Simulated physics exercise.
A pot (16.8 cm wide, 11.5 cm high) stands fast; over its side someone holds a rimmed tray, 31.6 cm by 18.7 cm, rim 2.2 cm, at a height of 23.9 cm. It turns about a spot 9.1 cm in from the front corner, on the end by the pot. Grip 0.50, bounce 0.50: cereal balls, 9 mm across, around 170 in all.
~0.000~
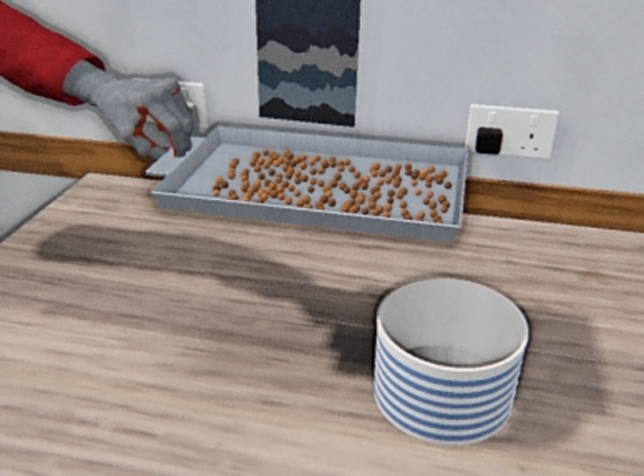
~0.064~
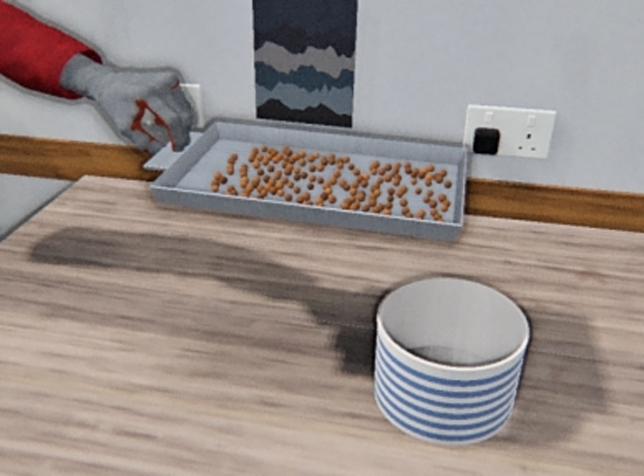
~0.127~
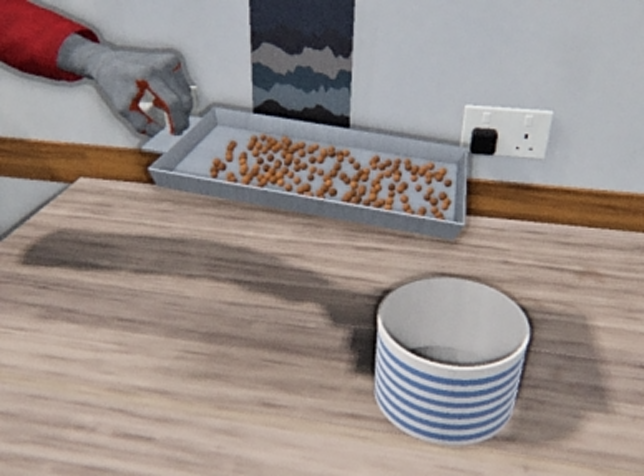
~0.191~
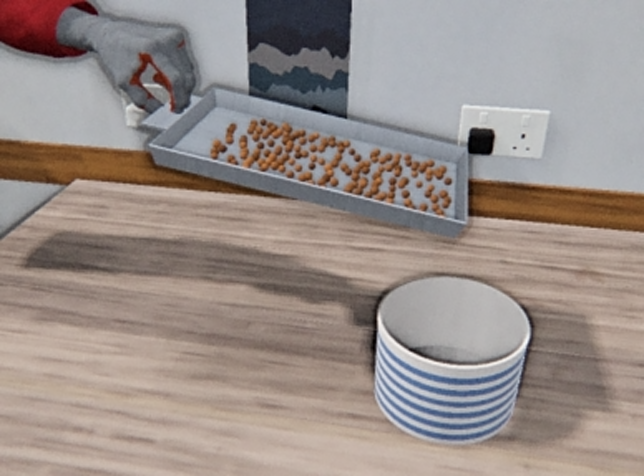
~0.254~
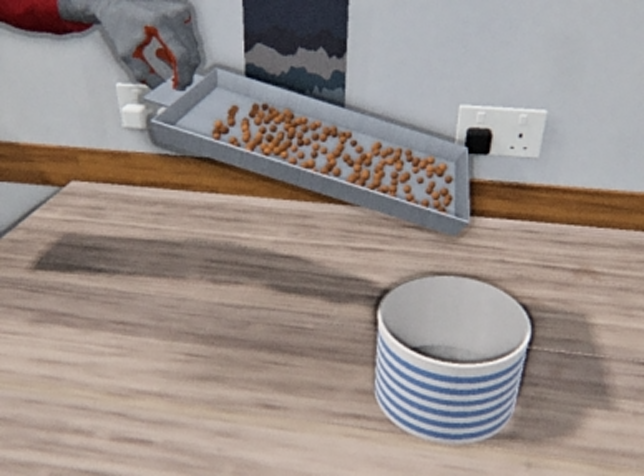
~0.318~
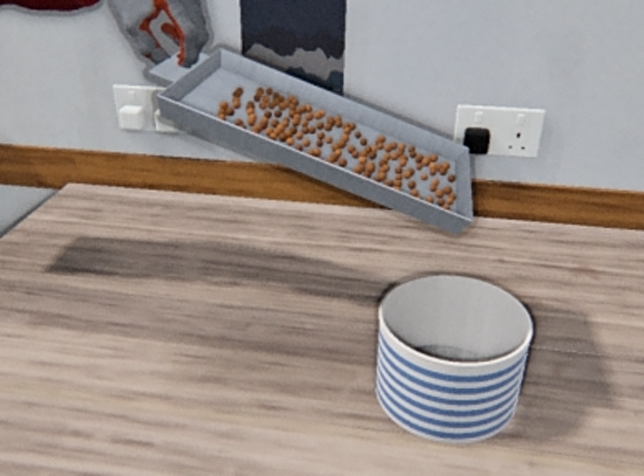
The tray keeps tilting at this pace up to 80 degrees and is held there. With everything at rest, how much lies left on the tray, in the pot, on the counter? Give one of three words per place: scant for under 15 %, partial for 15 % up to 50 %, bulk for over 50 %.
Tray: Over half, pot: Not much, counter: Not much.
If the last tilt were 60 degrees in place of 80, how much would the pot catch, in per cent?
Pot share: About 5 per cent.
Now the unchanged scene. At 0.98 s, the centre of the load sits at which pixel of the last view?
At that moment the load's centre is around (456, 178).
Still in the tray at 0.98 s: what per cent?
95 %, give or take.
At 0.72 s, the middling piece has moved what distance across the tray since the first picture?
By then it sits near 12 cm from where it began.
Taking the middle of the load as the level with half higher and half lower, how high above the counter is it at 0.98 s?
Roughly 26 cm.
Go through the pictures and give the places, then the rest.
In the first frame, tray tilt 0 degrees, front corners at (159, 190) and (454, 223); middle of the pieces at (334, 184); pot at (452, 320).
In the second frame, tray tilt 1 degrees, front corners at (158, 184) and (455, 222); middle of the pieces at (333, 181).
In the third frame, tray tilt 5 degrees, front corners at (157, 167) and (458, 220), lowest corner right back; middle of the pieces at (334, 174).
In the fourth frame, tray tilt 10 degrees, front corners at (157, 144) and (460, 219), lowest corner right back; middle of the pieces at (335, 164).
In the fifth frame, tray tilt 14 degrees, front corners at (160, 120) and (463, 217), lowest corner right back; middle of the pieces at (337, 154).
In the sixth frame, tray tilt 19 degrees, front corners at (166, 96) and (466, 216), lowest corner right back; middle of the pieces at (342, 144); pot at (454, 315). The tray's pace is about 75 degrees a second.
After 0.72 s, tilt 49 degrees; the tray holds 100 %, the pot 0 %.
After 0.98 s, tilt 68 degrees; the tray holds 95 %, the pot 0 %.
Then, at 1.35 s, tilt 80 degrees; the tray holds 90 %, the pot 5 %.
At rest (2.2 s), tray 85 %, pot 5 %, counter 10 %.
